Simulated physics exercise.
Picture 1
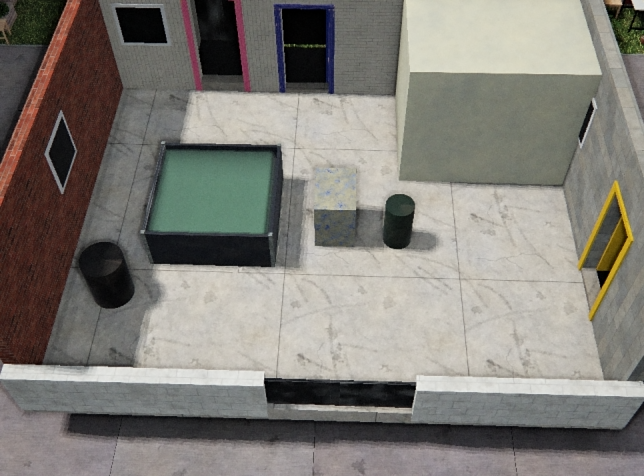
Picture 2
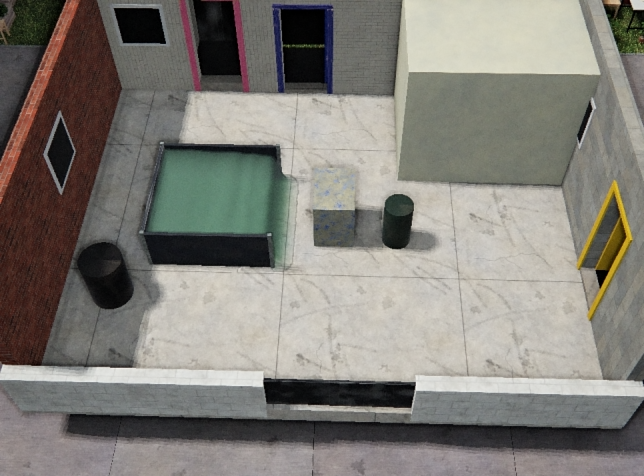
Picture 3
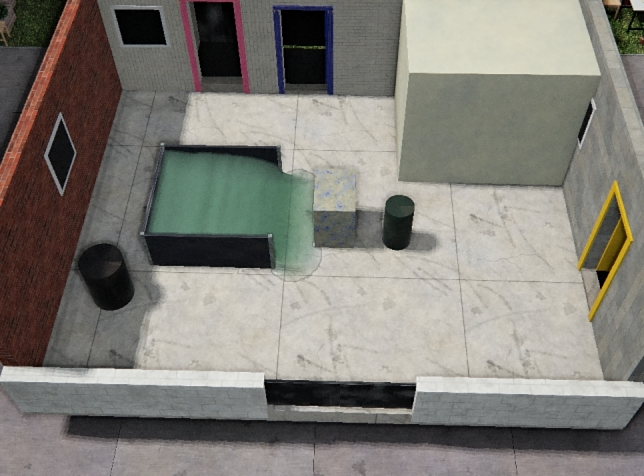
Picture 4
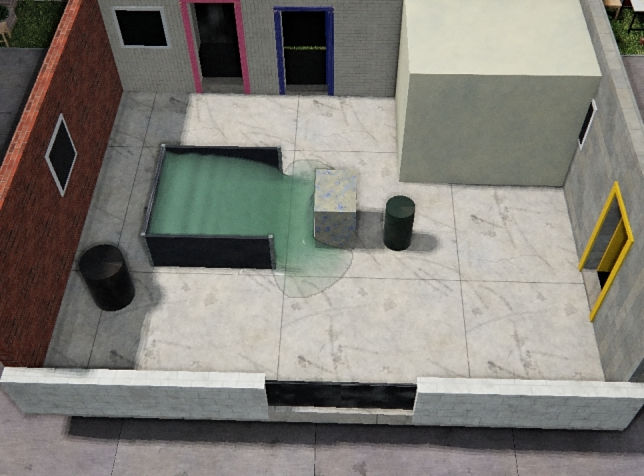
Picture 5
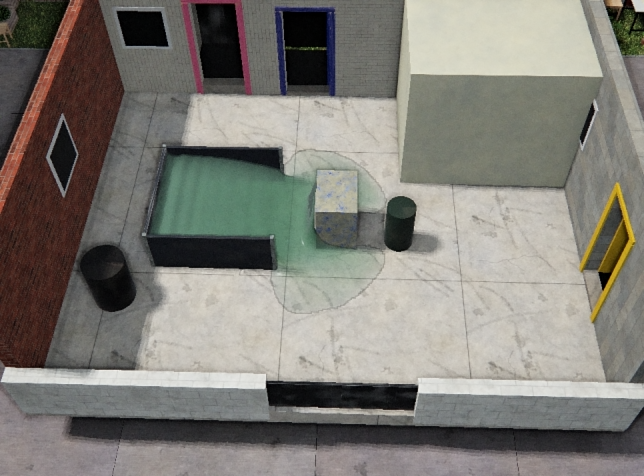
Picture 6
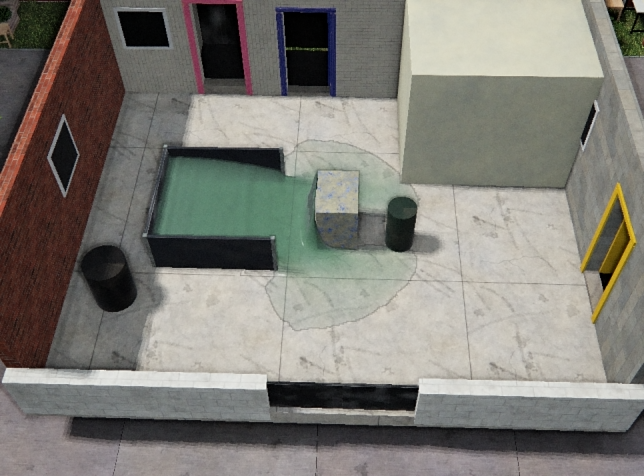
Green water pours from the right side of a dark tank and spreads around a speckled block.
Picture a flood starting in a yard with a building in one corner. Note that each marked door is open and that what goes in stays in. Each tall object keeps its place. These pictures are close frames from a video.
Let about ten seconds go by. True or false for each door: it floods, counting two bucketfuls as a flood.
Blue door - true; yellow door - true; pink door - false.
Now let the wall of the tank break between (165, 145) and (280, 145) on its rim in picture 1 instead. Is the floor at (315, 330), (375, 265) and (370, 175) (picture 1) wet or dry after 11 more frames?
Going through them, the first would be still bare, the next still bare and the last still bare.
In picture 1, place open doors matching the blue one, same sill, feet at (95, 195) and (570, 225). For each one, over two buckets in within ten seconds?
Results, in sequence: Doesn't reach it and gets past it.
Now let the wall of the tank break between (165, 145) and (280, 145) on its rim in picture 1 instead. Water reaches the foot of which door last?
It's the one in yellow.
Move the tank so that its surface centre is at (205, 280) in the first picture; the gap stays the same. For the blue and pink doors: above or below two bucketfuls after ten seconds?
Briefly, the blue door remains beneath it and the pink door remains beneath it.
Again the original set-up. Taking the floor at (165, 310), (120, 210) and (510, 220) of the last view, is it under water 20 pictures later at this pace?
First spot spared, second spot spared, third spot submerged.
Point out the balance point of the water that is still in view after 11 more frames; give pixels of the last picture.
I reckon somewhere around (320, 228).
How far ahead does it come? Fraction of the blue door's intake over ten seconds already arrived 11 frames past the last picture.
By then roughly 0 percent of the ten-second total is in.
A moment on, water covers 30 % of the floor; the blue door not reached, the yellow door not reached, the pink door not reached.
Next, water covers 55 % of the floor; the blue door wet at the sill, nothing in, the yellow door wet at the sill, nothing in, the pink door not reached.
Then, water covers 65 % of the floor; the blue door over two buckets in, the yellow door under two buckets in, the pink door wet at the sill, nothing in.
Later, water covers 85 % of the floor; the blue door over two buckets in, the yellow door over two buckets in, the pink door wet at the sill, nothing in.
In the end, water covers 100 % of the floor; the blue door over two buckets in, the yellow door over two buckets in, the pink door wet at the sill, nothing in.
